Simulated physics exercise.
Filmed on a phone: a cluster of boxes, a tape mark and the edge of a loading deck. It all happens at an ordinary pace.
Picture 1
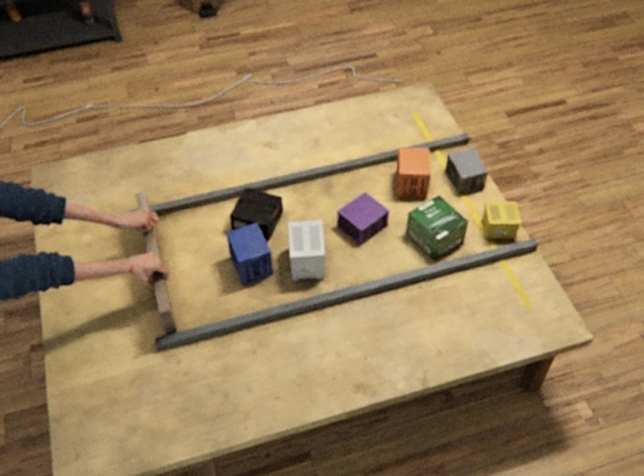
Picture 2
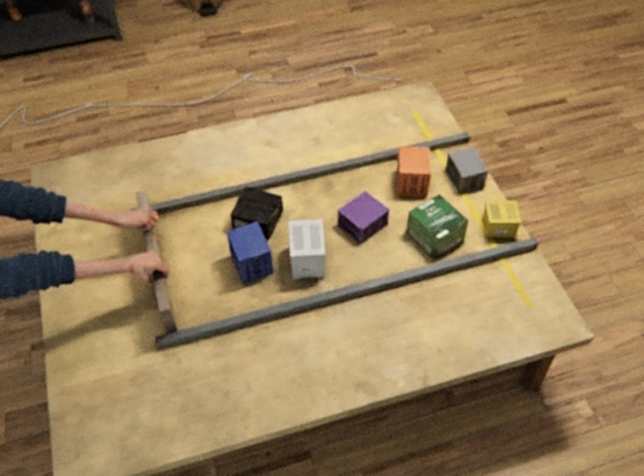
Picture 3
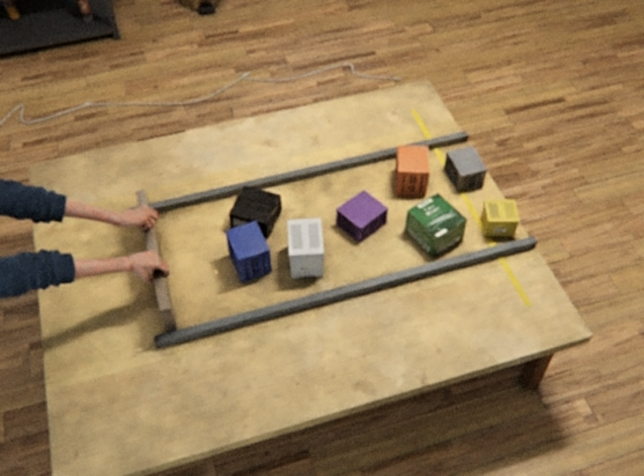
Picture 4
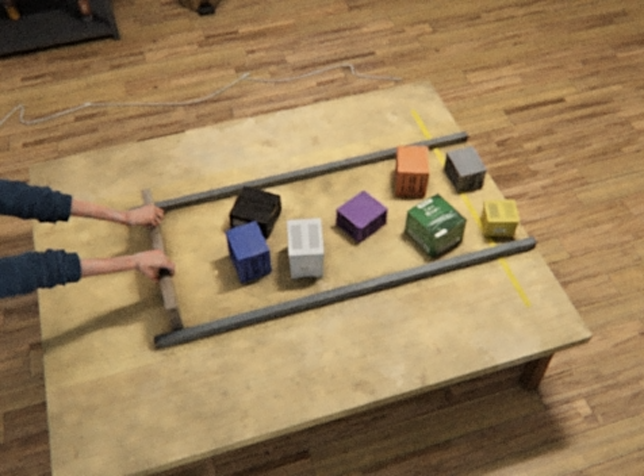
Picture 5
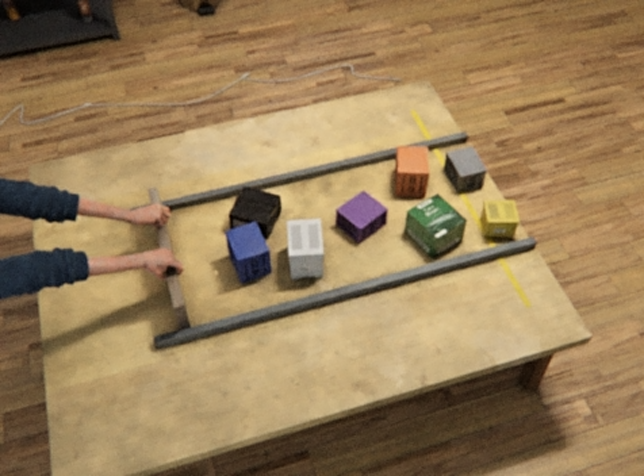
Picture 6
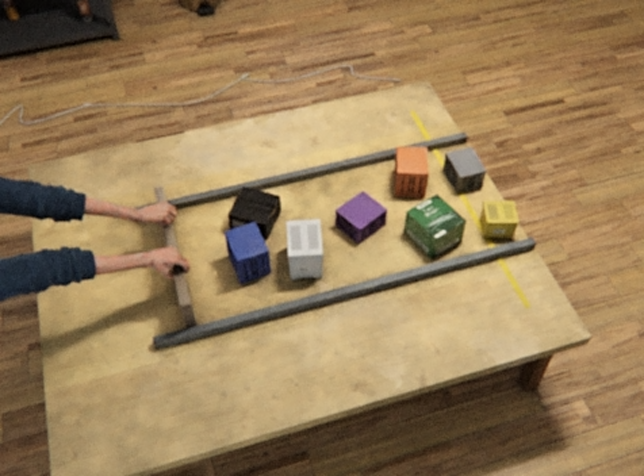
To begin with, two hands hold a plank at the left end of two dark rails on a wooden deck, with eight colourful boxes spread out to its right. The hands then slide the plank slowly a short way rightward, while the boxes stay where they are.
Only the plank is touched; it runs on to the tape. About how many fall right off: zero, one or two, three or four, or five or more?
The number that fall off is five or more.
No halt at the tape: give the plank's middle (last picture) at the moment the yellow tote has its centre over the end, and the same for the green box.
At (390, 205) for the yellow tote; at (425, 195) for the green box.
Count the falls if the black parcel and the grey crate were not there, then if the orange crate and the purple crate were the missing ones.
It would be 4 and 4.
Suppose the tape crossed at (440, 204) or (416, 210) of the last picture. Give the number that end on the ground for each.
Try by try, 3 and 1.
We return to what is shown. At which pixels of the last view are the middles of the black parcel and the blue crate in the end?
The black parcel stops around (462, 154); the blue crate around (487, 195).
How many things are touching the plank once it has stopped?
In contact: 2.
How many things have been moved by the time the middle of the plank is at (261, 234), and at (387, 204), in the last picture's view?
At the one place 3, at the other 7.
Soon after, none off yet; yellow tote at rest near (499, 220); grey crate at rest near (464, 170); orange crate at rest near (411, 172).
Then, none off yet; yellow tote moving near (502, 219); grey crate at rest near (464, 170); orange crate moved a little near (414, 165).
At rest, the number that fall off is five or more; fallen, white tote, purple crate, green box, orange crate, grey crate and yellow tote.
